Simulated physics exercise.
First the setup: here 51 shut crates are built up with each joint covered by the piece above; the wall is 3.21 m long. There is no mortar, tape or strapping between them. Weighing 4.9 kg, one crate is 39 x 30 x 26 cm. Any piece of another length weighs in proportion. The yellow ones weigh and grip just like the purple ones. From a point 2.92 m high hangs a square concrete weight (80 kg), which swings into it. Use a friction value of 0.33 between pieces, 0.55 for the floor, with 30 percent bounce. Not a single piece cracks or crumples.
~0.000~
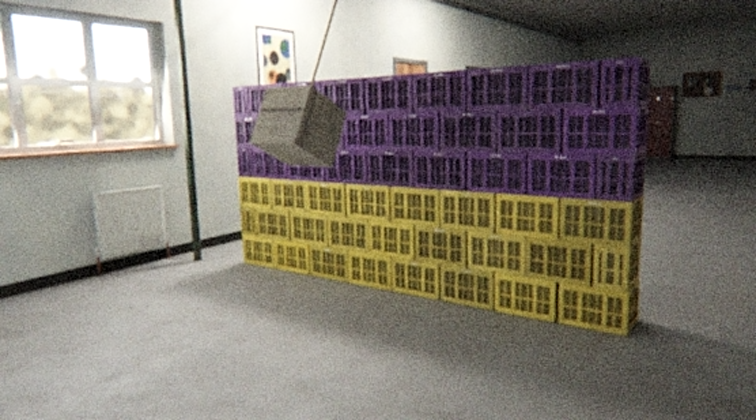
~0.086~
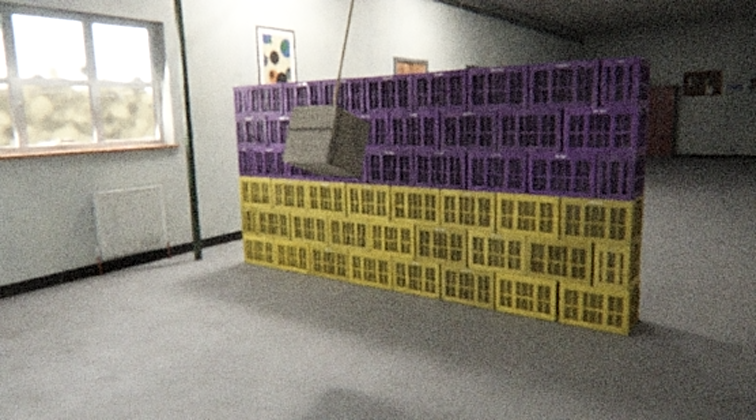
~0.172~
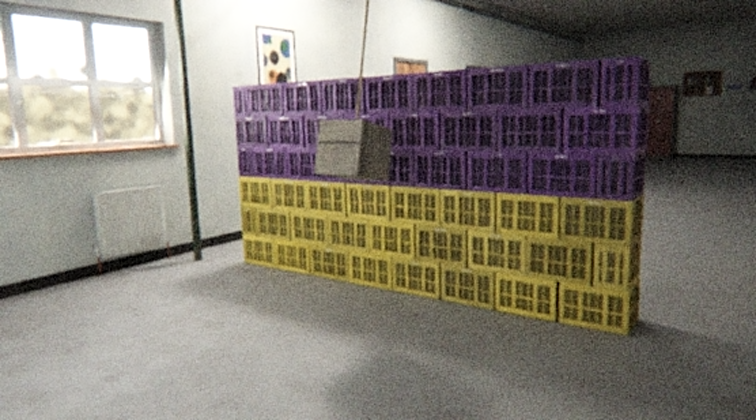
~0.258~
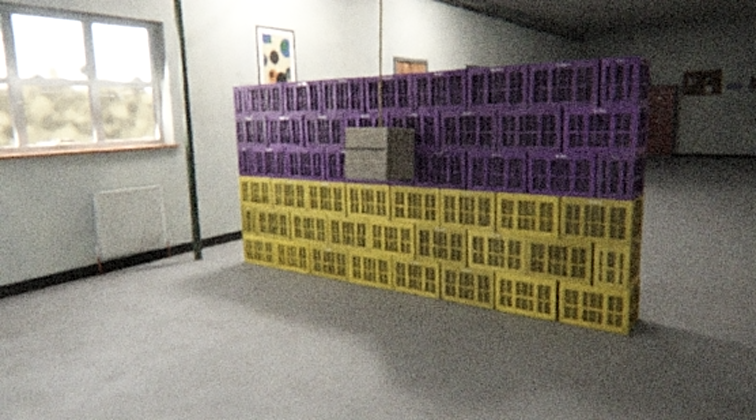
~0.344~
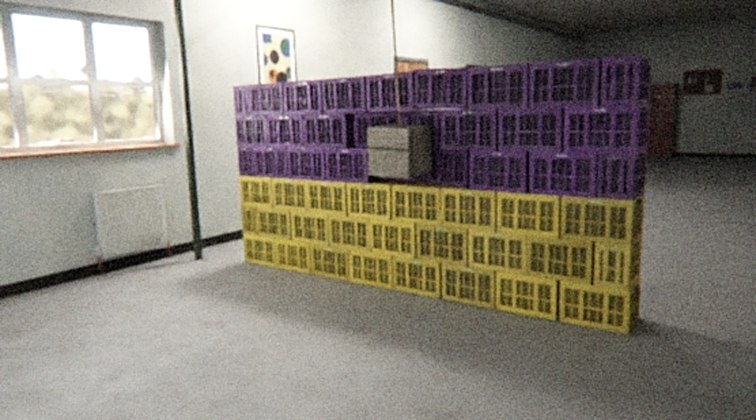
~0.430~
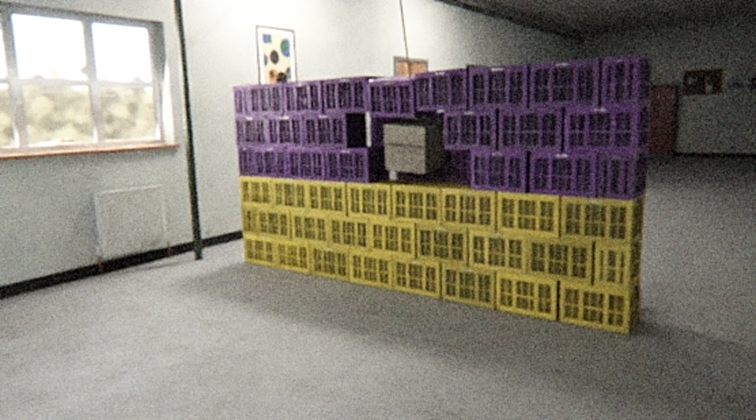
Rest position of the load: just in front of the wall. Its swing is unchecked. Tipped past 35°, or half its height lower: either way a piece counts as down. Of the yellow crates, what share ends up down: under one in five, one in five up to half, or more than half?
Under one in five.
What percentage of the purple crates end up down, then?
For purple, it's 30 per cent down at the end.
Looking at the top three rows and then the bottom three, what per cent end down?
Top 30, bottom 0 per cent.
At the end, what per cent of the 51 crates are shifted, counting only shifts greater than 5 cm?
It comes to 20 percent.
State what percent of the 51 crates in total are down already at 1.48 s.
15 per cent.
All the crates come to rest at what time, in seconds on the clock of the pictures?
Rest time: Around 2.5 s.
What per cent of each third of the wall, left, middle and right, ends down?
From the left: 0, then 50, then 10 percent.
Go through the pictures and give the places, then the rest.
In the first picture (pixels give the middle of a visible side), weight (291, 114) line 26° before plumb; top yellow crate (414, 207); top purple crate (388, 94); none has stirred.
In the second picture, weight (320, 134) line 19° before plumb; top yellow crate (415, 206).
In the third picture, weight (348, 147) line 11° before plumb; top yellow crate (415, 206).
In the fourth picture, weight (376, 154) line 3° before plumb; top yellow crate (415, 206).
In the fifth picture, weight (398, 154) line 4° past plumb; top yellow crate (415, 205); movement in 4 of them.
In the sixth picture, weight (414, 150) line 10° past plumb; top yellow crate (416, 205); top purple crate (390, 99) 8° from how it stood; movement in 8 of them.
After 0.82 s, line 31° past plumb; none of the 25 yellow crates down (5 of 51 in all colours); top yellow crate unmoved; top purple crate 70° from how it stood, 37 cm lower.
After 1.48 s, line 17° past plumb; none of the 25 yellow crates down (8 of 51 in all colours); top yellow crate 27 mm from its place; top purple crate 42° from how it stood, 1.16 m lower.
In the end (2.9 s), line 16° before plumb; none of the 25 yellow crates down (8 of 51 in all colours); top yellow crate 38 mm from its place; top purple crate on its side. That is 0 per cent. From the last view, middles, top yellow crate near (424, 203), top purple crate near (395, 245).
